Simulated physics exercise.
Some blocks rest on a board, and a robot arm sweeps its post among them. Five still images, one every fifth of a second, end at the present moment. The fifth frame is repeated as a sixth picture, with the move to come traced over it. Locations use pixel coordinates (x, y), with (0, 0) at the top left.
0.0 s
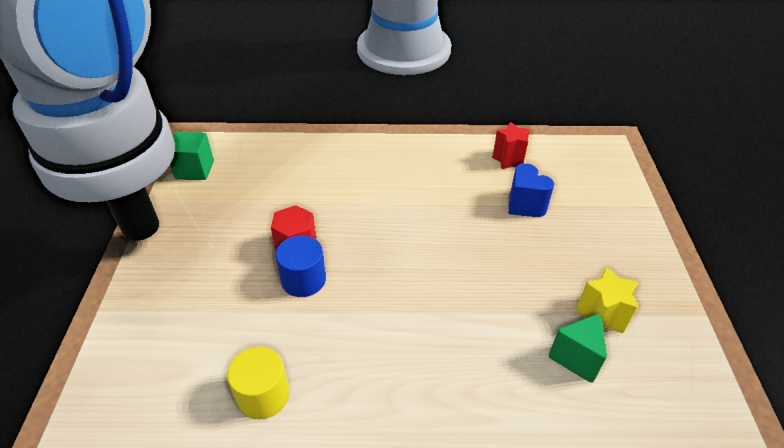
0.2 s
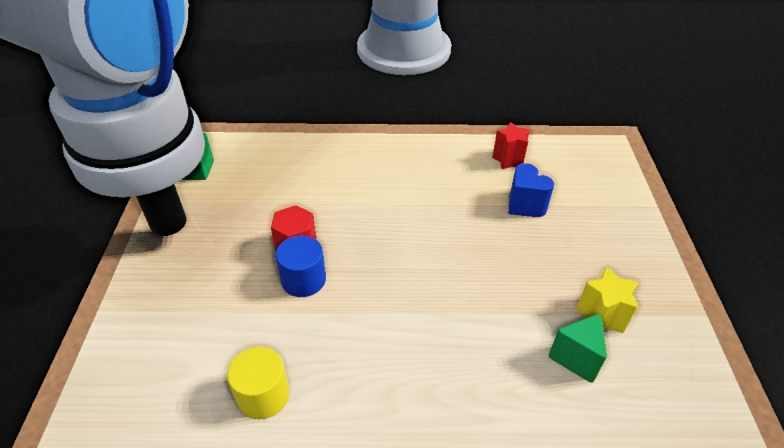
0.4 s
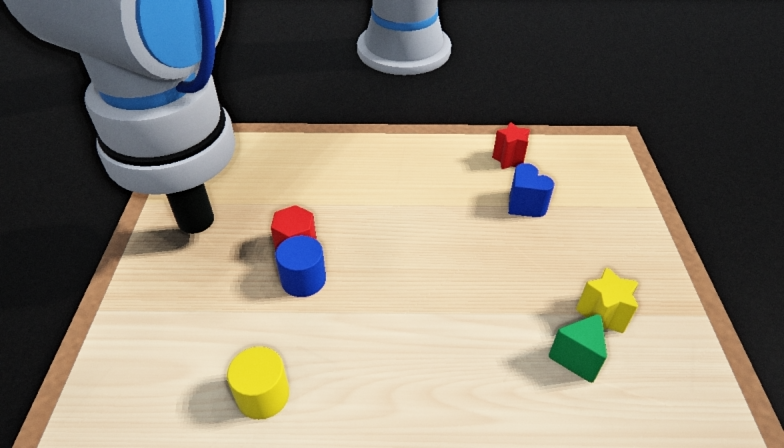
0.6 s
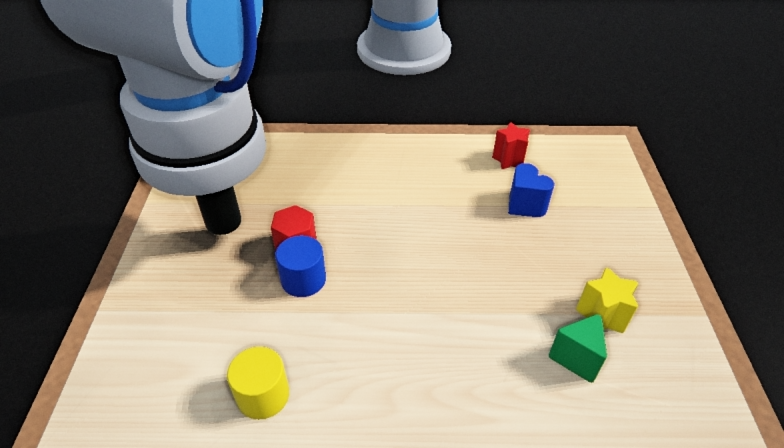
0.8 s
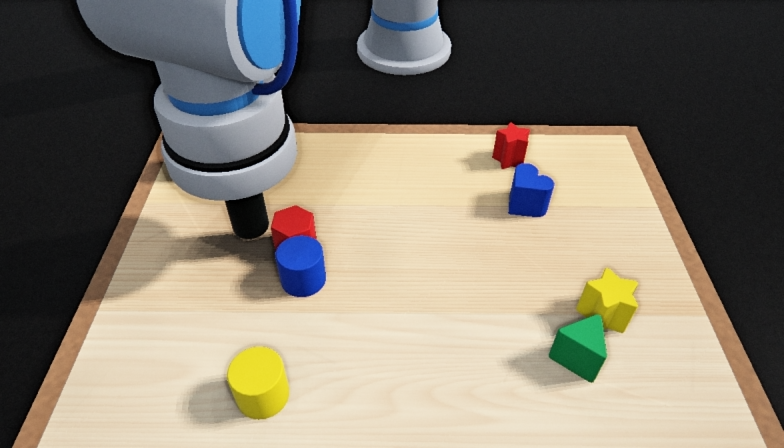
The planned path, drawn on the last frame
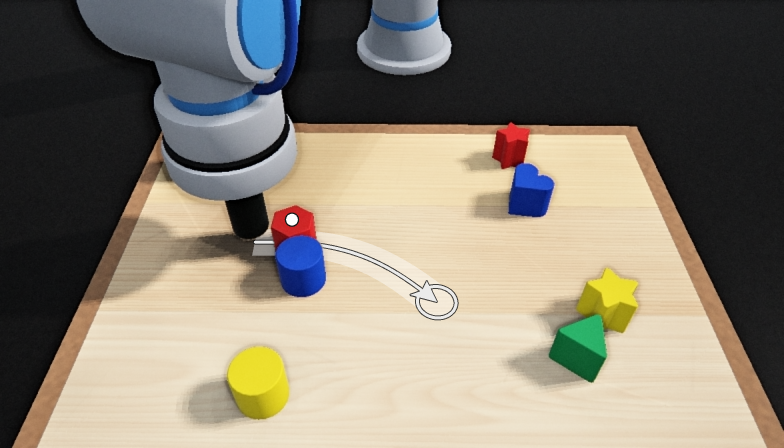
On a wooden board, a robot arm sweeps its black post right toward still blocks.
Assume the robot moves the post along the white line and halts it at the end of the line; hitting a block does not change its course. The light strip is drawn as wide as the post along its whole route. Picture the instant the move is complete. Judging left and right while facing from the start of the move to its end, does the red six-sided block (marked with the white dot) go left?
I expect so.
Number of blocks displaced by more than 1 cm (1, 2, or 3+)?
It should be one.
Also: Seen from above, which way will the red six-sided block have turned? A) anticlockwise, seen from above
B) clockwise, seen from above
My pick is A.
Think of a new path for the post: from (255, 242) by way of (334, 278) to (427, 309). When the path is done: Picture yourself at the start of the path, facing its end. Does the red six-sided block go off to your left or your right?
Over to the left.
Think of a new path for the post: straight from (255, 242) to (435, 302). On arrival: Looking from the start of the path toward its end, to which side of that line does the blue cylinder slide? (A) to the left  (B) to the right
Correct choice: B.
Path on the board, from (255, 242) through (321, 245) and (382, 265) to (437, 302); the dot is on the red six-sided block.
The first path, step by step. One third of the way, post (320, 231); red six-sided block (356, 225), turned 20° clockwise; blue cylinder (304, 255).
Two thirds of the way, post (383, 251); red six-sided block (422, 236), turned 15° anticlockwise; blue cylinder (304, 255).
At the end, post (438, 288); red six-sided block (449, 240), turned 50° anticlockwise; blue cylinder (304, 255).
